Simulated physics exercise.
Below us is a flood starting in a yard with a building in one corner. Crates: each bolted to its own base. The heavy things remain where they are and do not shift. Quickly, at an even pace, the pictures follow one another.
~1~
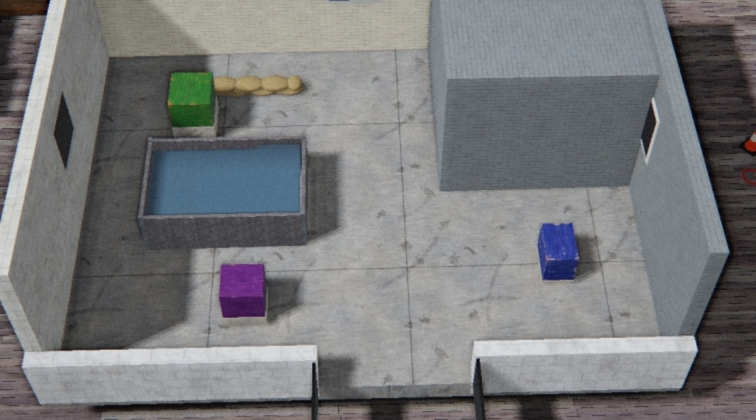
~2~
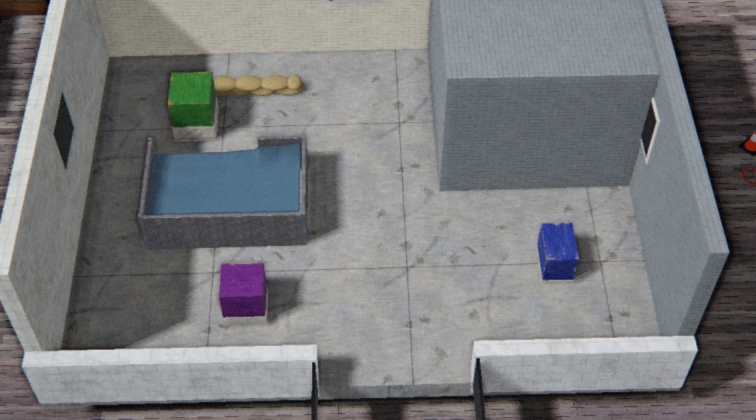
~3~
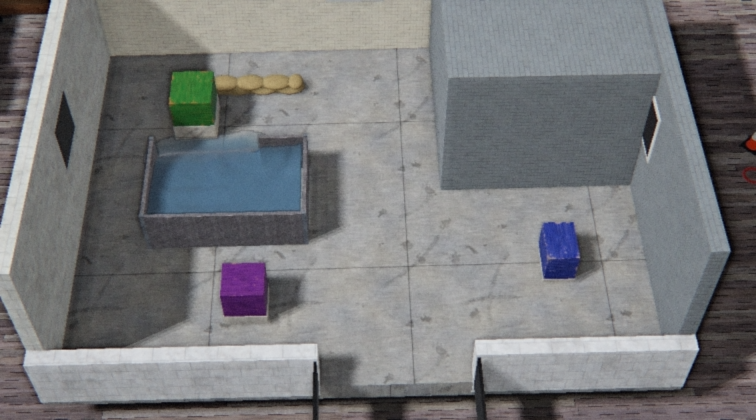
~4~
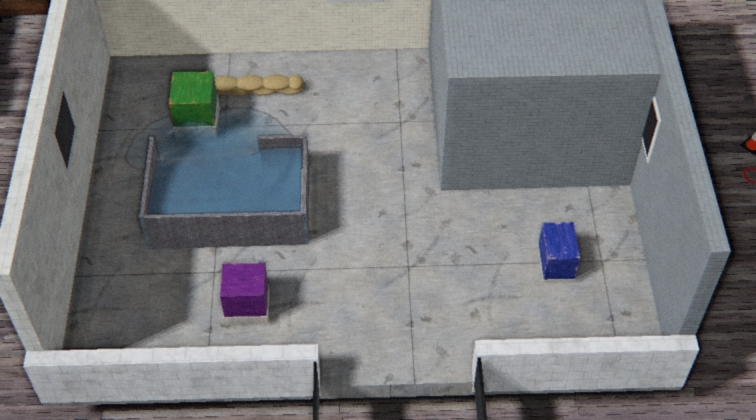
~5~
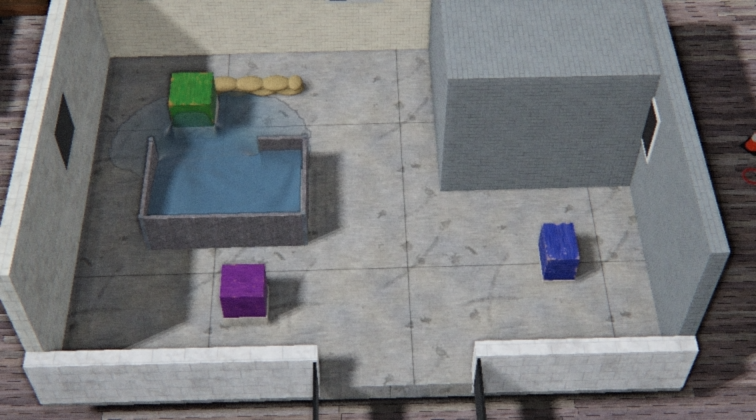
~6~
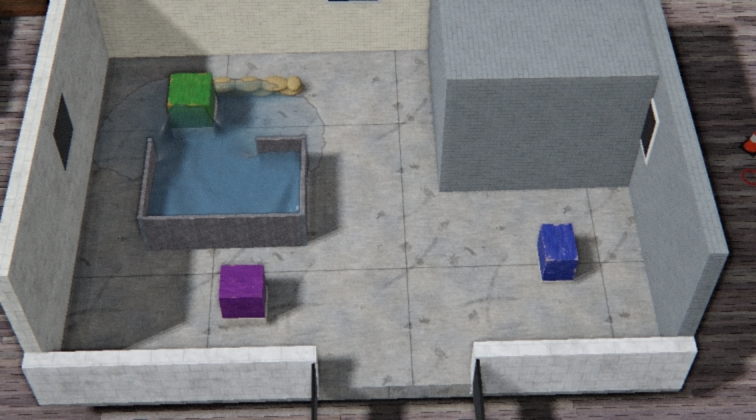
Water in a gray-walled tank sits still, then pours through a gap in the far side and spreads across the yard floor around the green block, reaching the tan sandbags, while the purple and blue blocks stay put.
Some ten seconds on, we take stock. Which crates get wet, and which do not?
Most likely the blue crate remains untouched. Most likely the purple crate remains untouched. Most likely the green crate gets water on it.
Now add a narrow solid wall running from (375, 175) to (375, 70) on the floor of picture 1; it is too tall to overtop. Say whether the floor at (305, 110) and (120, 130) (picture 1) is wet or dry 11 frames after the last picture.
In order, I'd call them inundated and inundated.
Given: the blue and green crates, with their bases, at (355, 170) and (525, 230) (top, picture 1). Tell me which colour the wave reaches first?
Answer: The blue crate.
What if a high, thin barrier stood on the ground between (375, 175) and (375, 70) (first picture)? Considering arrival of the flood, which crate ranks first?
My answer: The green one.
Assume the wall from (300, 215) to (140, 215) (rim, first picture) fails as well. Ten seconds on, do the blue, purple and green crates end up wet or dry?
The blue crate gets drenched; the purple crate gets drenched; the green crate stays untouched.
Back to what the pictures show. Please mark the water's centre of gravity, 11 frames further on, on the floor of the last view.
Estimate: (213, 153).
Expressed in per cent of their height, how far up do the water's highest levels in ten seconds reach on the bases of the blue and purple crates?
30 and 60 per cent, in that order.
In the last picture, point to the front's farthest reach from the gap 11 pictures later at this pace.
The farthest point of the front sits at (419, 54).
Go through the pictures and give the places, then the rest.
The first frame shows still water in the water tank at (225, 179).
In the second frame, water pours out on the water tank's far side and has run to a hidden place.
In the third frame, the front is at a hidden place, out from the gap on the water tank's far side.
In the fourth frame, the front is at (140, 137), out from the gap on the water tank's far side.
In the fifth frame, the front is at (151, 107), out from the gap on the water tank's far side.
In the sixth frame, the front is at (149, 87), out from the gap on the water tank's far side.
A moment on, water covers 20 % of the floor; the blue crate not reached, the purple crate not reached, the green crate water round its plinth.
Next, water covers 35 % of the floor; the blue crate not reached, the purple crate not reached, the green crate water round its plinth.
Then, water covers 45 % of the floor; the blue crate not reached, the purple crate not reached, the green crate water round its plinth.
Later, water covers 70 % of the floor; the blue crate not reached, the purple crate not reached, the green crate water round its plinth.
In the end, water covers 85 % of the floor; the blue crate stayed above the water, the purple crate stayed above the water, the green crate was topped.
